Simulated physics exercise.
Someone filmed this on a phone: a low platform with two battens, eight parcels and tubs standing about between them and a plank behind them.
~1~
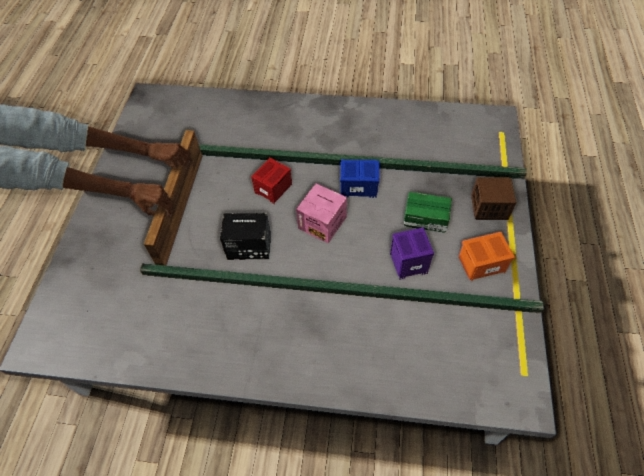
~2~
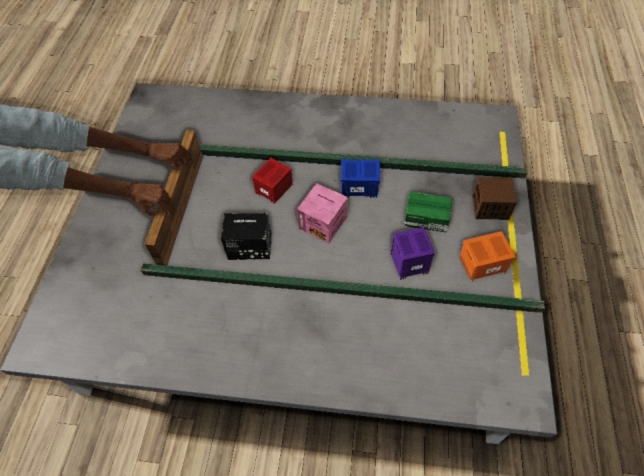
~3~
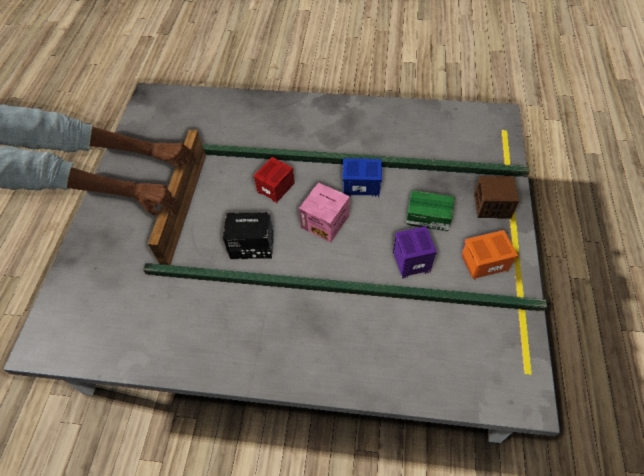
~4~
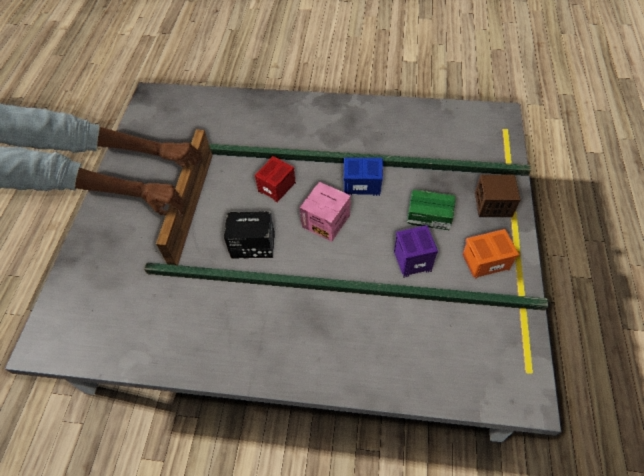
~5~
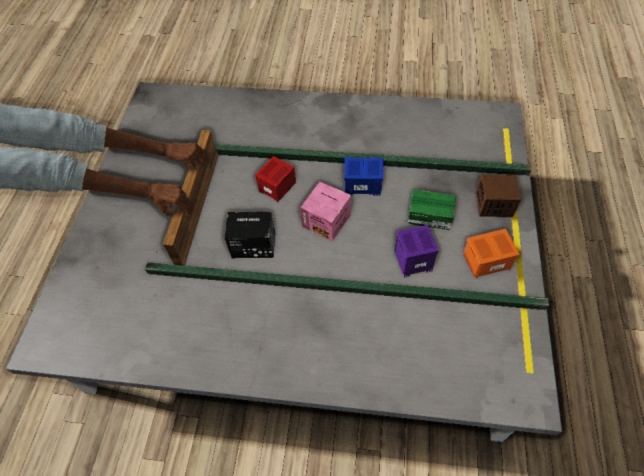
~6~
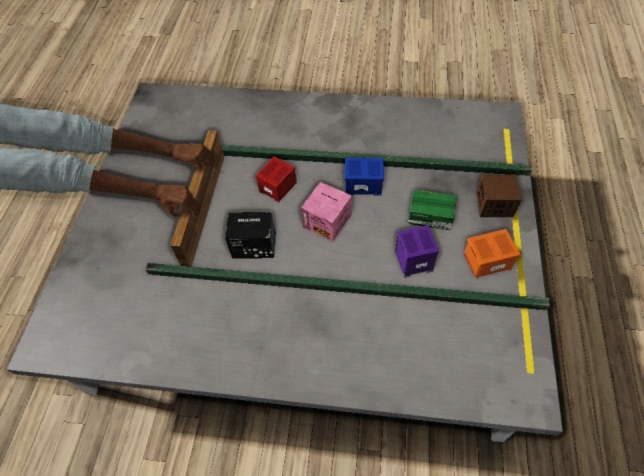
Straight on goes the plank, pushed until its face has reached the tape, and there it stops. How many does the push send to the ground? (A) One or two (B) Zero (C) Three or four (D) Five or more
Five or more (D).
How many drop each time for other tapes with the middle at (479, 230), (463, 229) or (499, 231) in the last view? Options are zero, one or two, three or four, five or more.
In the order of the places given: Three or four; 1 or 2; 5 or more.
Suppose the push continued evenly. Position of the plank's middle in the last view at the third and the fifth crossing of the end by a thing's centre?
Its middle is around (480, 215) and later (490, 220).
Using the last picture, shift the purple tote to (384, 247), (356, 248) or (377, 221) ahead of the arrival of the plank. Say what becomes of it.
First it tips off, next it tips off, and last it tips off.
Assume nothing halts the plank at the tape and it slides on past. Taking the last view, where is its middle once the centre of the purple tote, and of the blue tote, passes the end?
(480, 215) and then (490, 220), give or take.
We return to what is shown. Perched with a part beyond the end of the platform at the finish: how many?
That'd be 2.
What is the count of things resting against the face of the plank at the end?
The answer is 2.
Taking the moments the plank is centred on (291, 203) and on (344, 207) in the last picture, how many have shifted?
At first I count 2, and then 4.
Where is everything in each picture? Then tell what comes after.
The first picture shows brown crate (493, 199); orange tote (485, 257); green parcel (427, 212); plank (176, 196); tape (512, 236).
The second picture shows orange tote (486, 257); purple tote (412, 254).
The third picture shows green parcel (430, 211); blue tote (362, 178).
The fourth picture shows brown crate (497, 196); plank (187, 195).
The fifth picture shows orange tote (490, 254); black box (251, 235).
The sixth picture shows brown crate (498, 196); orange tote (490, 254); green parcel (432, 210); plank (200, 197); tape (517, 233).
Early on, none off yet; brown crate at rest near (498, 196); orange tote at rest near (490, 254); green parcel at rest near (432, 210).
A while later, none off yet; brown crate travelled a little near (506, 196); orange tote travelled a little near (508, 256); green parcel travelled about its own width near (467, 211).
Finally, the number that fall off is five or more; lost, black box, blue tote, purple tote, green parcel, orange tote and brown crate.
